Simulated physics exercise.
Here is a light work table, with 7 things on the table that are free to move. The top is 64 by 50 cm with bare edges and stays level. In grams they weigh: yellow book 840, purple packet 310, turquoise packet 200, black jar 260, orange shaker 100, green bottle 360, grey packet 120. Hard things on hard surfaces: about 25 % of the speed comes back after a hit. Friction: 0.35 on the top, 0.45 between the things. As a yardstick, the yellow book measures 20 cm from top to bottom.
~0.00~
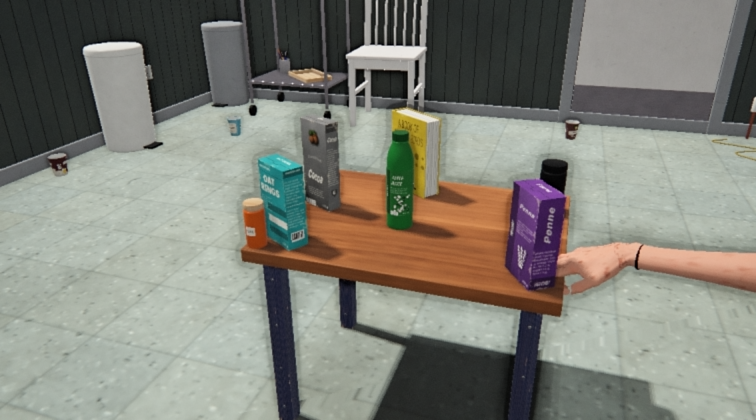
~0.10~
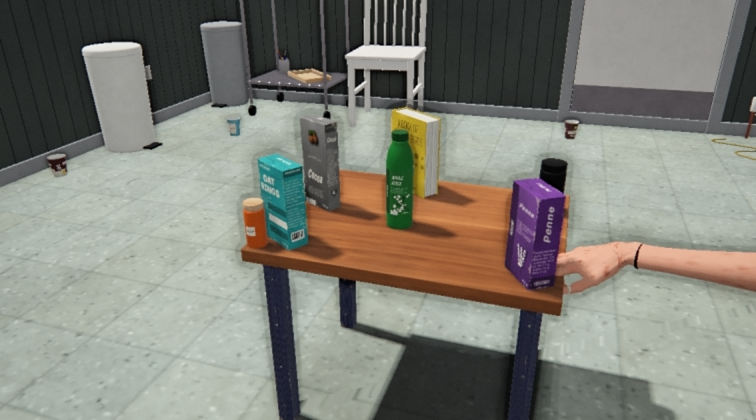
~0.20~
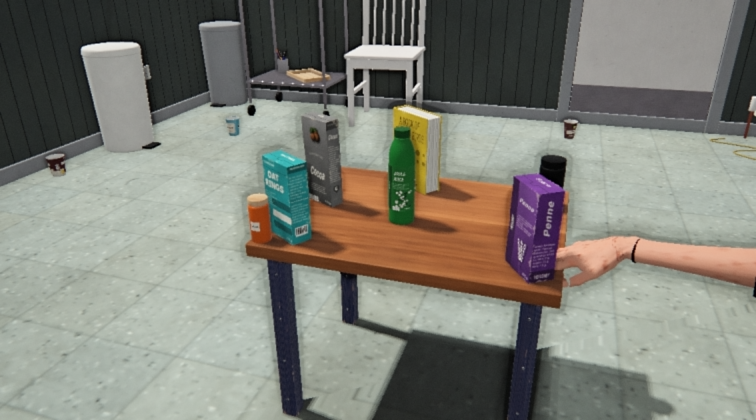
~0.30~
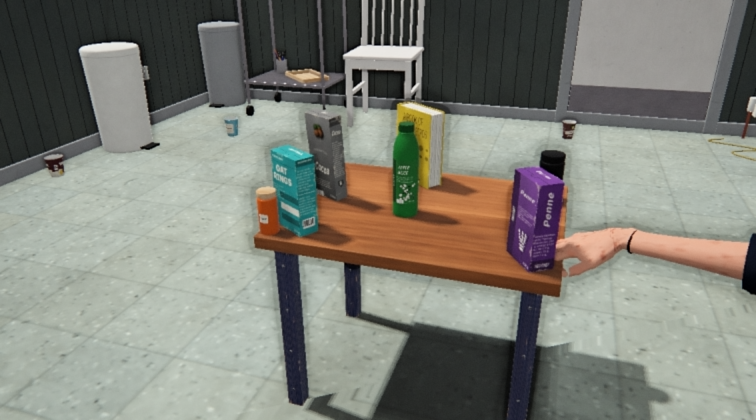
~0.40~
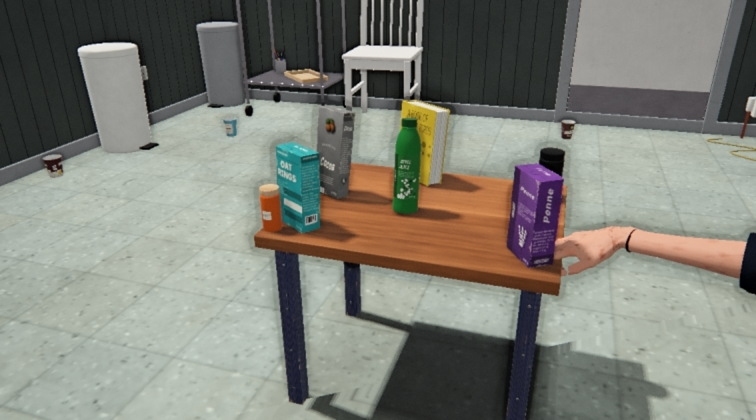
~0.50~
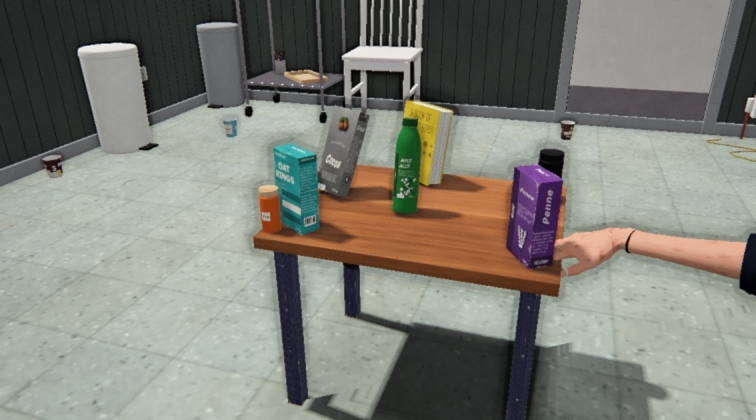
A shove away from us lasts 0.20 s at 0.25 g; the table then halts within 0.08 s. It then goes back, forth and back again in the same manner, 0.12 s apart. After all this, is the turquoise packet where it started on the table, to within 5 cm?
The turquoise packet ends elsewhere.
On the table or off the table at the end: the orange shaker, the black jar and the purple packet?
The orange shaker ends off the table; the black jar ends on the table; the purple packet ends on the table.
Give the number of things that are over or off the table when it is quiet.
5 of them.
After 0.80 s, turquoise packet 12° off upright near (273, 203); grey packet on its side; yellow book on its side.
After 1.20 s, table shifted 7 cm; yellow book, turquoise packet and orange shaker now off the table; green bottle on its side; grey packet on its side.
After 1.40 s, table shifted 4 cm; green bottle on its side; grey packet on its side; purple packet moved 2 cm.
After 1.60 s, green bottle on its side; grey packet on its side.
In the end (2.6 s), off the table, yellow book, turquoise packet and orange shaker; toppled on the table, green bottle and grey packet; the other 2 under 5 cm from the start.
